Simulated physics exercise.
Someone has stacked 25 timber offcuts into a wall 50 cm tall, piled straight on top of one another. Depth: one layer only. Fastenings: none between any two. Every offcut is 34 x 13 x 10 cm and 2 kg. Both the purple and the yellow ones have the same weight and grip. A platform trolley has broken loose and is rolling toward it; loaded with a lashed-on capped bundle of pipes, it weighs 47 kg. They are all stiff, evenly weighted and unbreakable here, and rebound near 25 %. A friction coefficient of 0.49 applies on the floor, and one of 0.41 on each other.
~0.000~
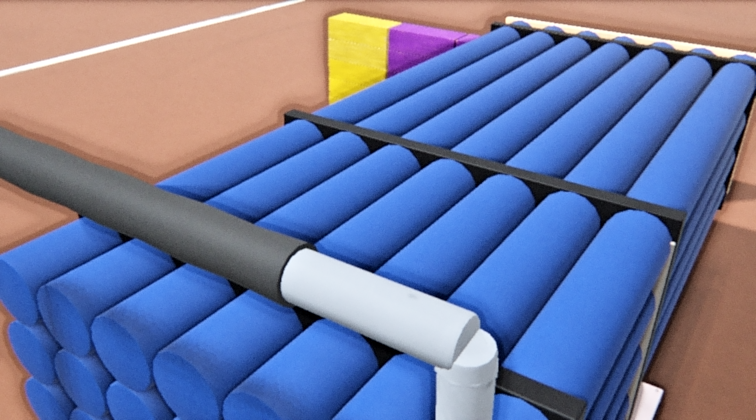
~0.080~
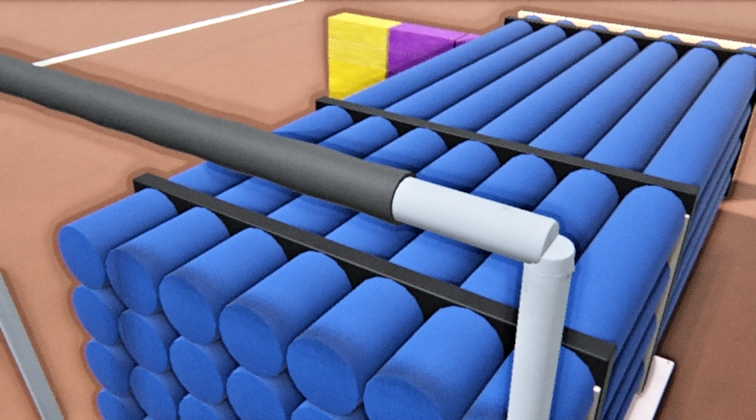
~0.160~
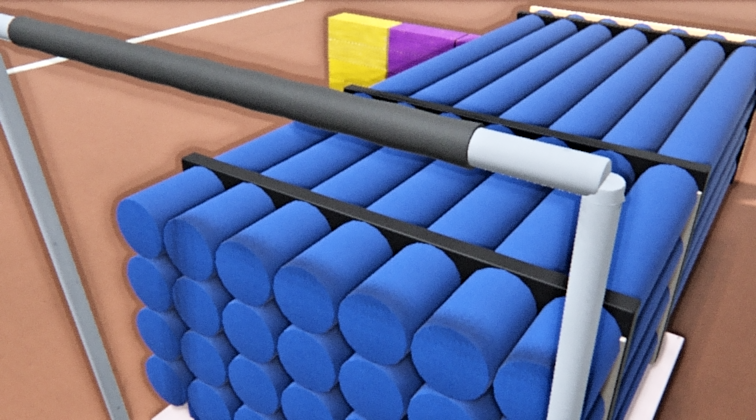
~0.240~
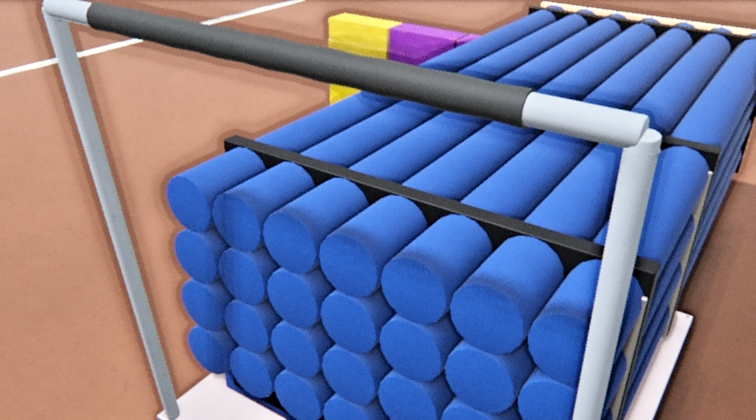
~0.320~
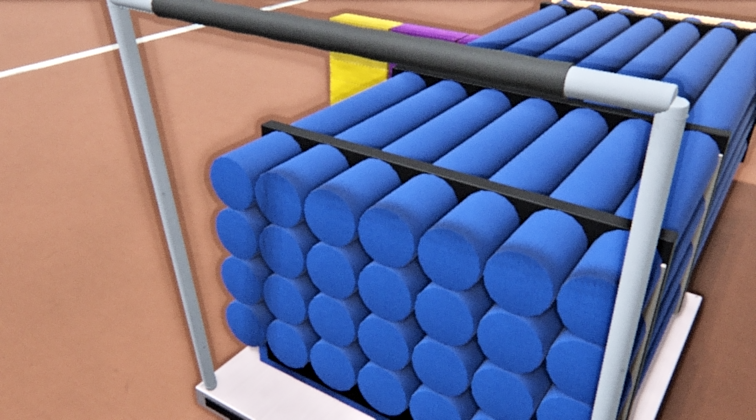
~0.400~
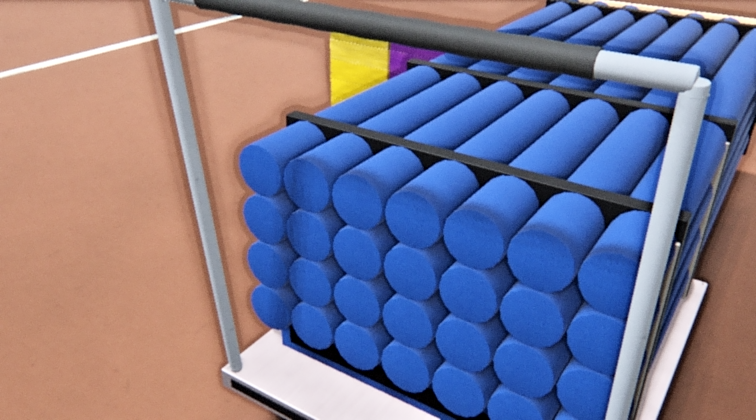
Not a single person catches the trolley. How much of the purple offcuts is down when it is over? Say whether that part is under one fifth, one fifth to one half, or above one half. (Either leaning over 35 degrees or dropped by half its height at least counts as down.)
Damage: Light, below a fifth down.
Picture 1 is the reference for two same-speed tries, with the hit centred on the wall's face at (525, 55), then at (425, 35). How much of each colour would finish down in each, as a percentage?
You'd get yellow at 40 followed by 20, and purple at 70 followed by 70 percent.
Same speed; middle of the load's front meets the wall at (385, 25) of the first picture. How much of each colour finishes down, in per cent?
Then yellow ends 20 per cent down and purple 80 per cent.
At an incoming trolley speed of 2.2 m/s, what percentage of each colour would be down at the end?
Share down, in per cent: Yellow 50, purple 0.
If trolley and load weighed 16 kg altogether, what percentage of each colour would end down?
Result: Yellow 50, purple 0 %.
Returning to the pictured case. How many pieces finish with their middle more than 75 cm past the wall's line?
Roughly 0 of them.
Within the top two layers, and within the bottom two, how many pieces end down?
From above 4, from below 2.
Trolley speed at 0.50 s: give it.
About 0.9 m/s.
By 0.50 s, load 17 cm past the wall's line, still rolling; none of the 10 purple offcuts down (2 of 25 in all colours); top purple offcut unmoved.
By 0.68 s, load 33 cm past the wall's line, still rolling; none of the 10 purple offcuts down (6 of 25 in all colours); top purple offcut unmoved.
When it is over (1.5 s), load 97 cm past the wall's line, still rolling; none of the 10 purple offcuts down (8 of 25 in all colours); top purple offcut unmoved; top yellow offcut unmoved. That is 0 per cent. In pixels of the last frame, middles, top purple offcut near (429, 42), top yellow offcut near (366, 31).
